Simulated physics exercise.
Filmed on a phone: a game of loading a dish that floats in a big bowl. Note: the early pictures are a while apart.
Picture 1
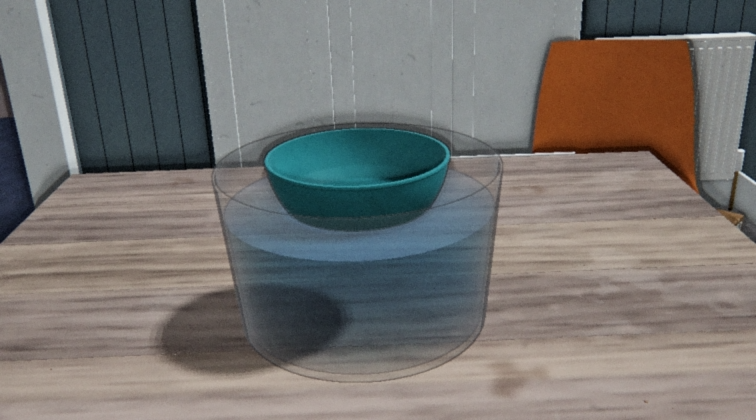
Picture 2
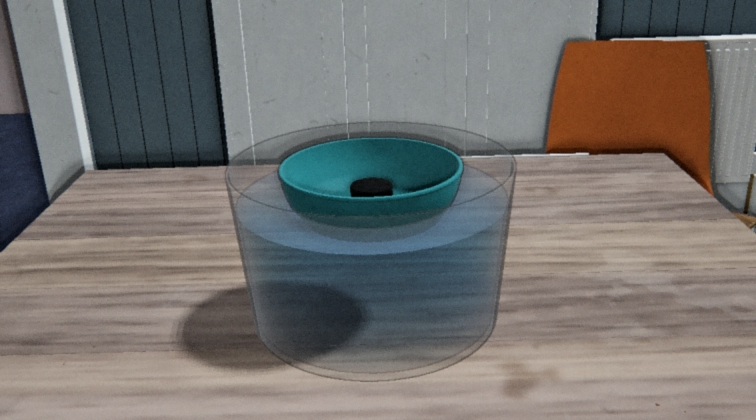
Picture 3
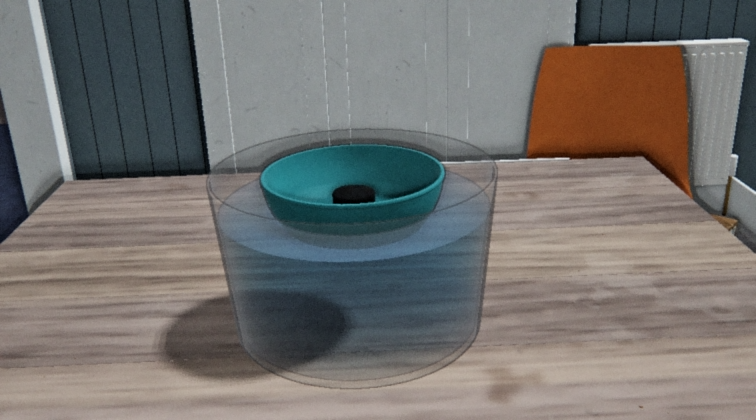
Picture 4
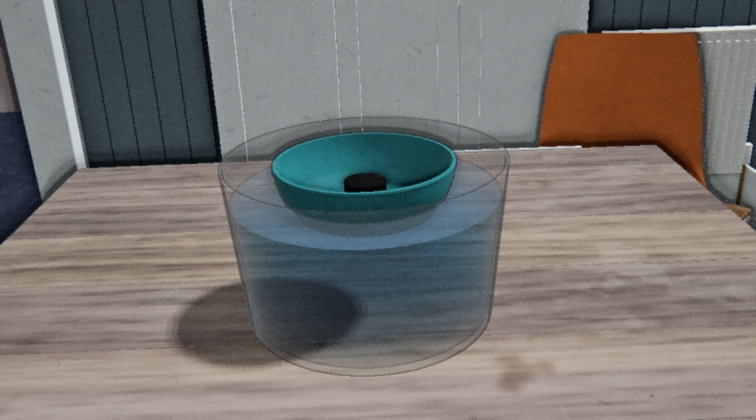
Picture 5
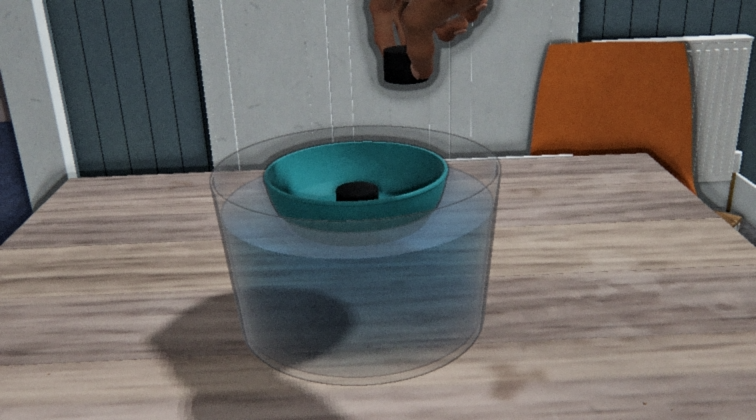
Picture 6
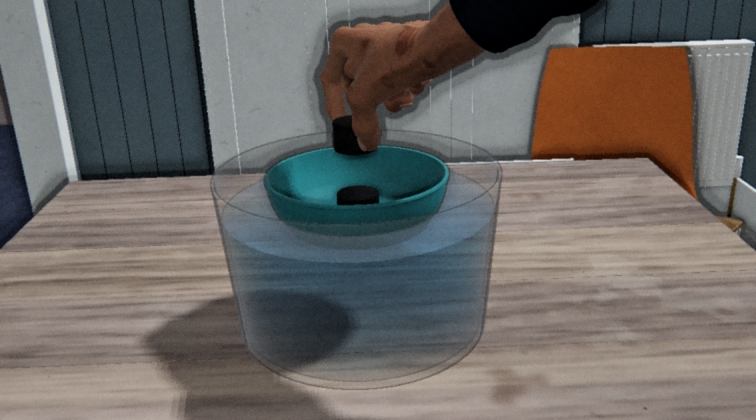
A teal dish floats, first empty, then holding a black object as a hand lowers another.
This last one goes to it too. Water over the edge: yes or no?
No.
A moment on, the iron weight is in and the dish dips.
Further on, it steadies; about a third of its side above the surface.
When it is over, the dish floats; about a third of its side above the surface.
